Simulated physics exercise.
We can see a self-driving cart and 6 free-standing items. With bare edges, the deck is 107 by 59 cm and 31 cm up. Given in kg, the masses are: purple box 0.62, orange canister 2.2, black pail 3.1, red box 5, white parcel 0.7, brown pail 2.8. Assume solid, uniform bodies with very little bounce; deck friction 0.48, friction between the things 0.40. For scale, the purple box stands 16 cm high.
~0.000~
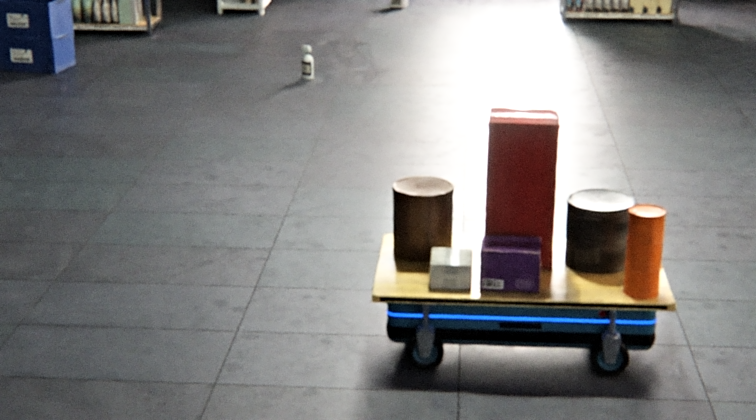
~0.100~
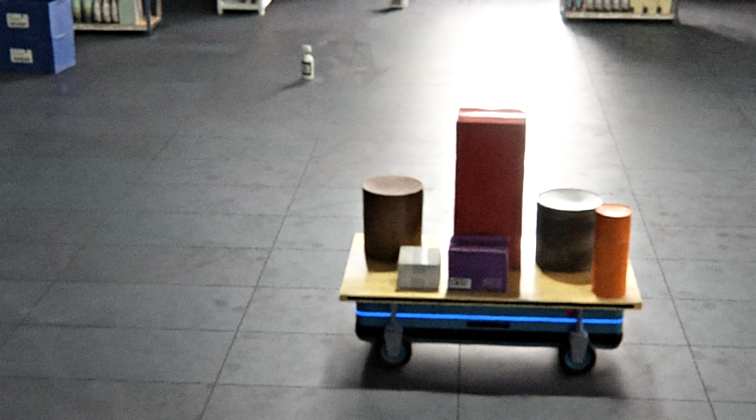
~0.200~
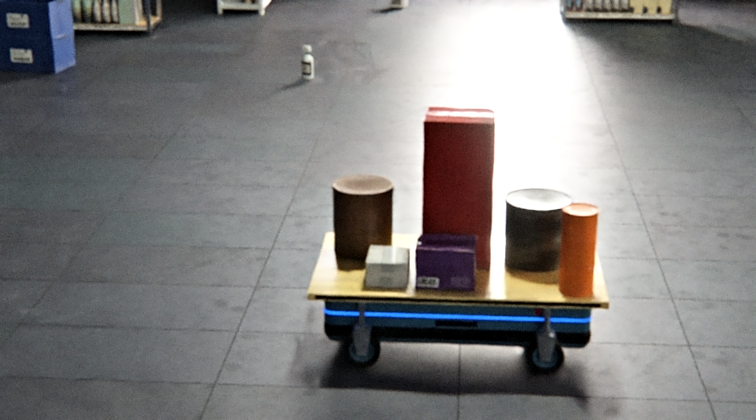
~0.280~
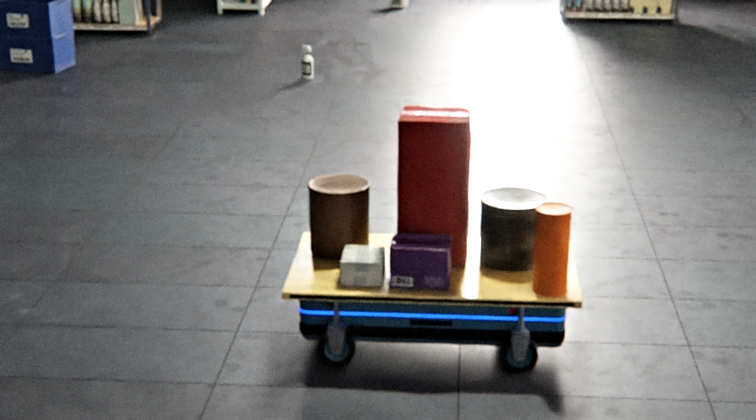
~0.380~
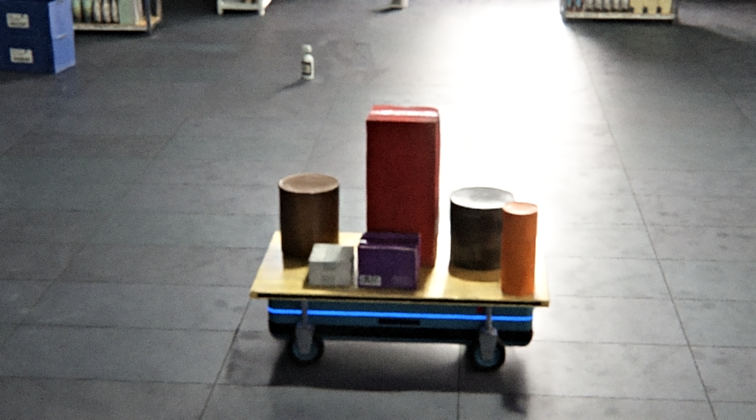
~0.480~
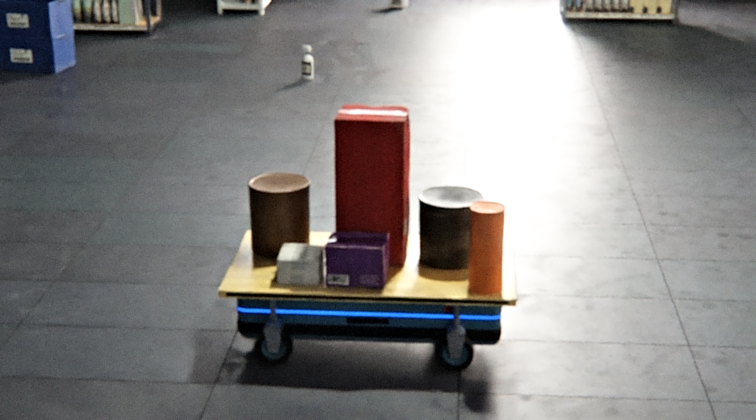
A wheeled cart carrying boxes and round containers glides left across a dark tiled floor.
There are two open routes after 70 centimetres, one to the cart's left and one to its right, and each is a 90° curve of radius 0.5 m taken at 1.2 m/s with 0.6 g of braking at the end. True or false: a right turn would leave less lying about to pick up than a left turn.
False, the left turn leaves less.
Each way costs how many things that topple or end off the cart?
If it goes left, 3; if it goes right, 4.
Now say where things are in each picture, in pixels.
In the first picture, 0 cm covered; purple box (510, 264); orange canister (644, 252).
In the second picture, 12 cm covered; white parcel (420, 267); brown pail (393, 218).
In the third picture, 24 cm covered; black pail (537, 229); red box (459, 187).
In the fourth picture, 34 cm covered; white parcel (364, 266); brown pail (339, 216).
In the fifth picture, 46 cm covered; black pail (482, 228); red box (404, 186).
In the sixth picture, 58 cm covered; purple box (357, 259); orange canister (487, 248).
Turning left. At 0.88 s, 106 cm covered, turned 24°; purple box moved 2 cm near (248, 275); brown pail moved 16 cm; white parcel moved 10 cm.
After 1.38 s, 166 cm covered, turned 87°; red box now off the cart; purple box moved 3 cm near (253, 347); white parcel moved 27 cm.
After 1.78 s, 191 cm covered, turned 90°, stopped; orange canister 21° off upright near (288, 296); purple box moved 5 cm near (244, 387); white parcel moved 28 cm.
In the end (2.6 s), off the cart, red box and brown pail; toppled on the deck, orange canister; not toppled but over 10 cm from the start, white parcel; the other 2 under 10 cm from the start. In the last view, purple box near (244, 387), orange canister near (280, 349).
Turning right instead, orange canister, red box, white parcel and brown pail tipped over or off the cart, 4 of 6 in all.
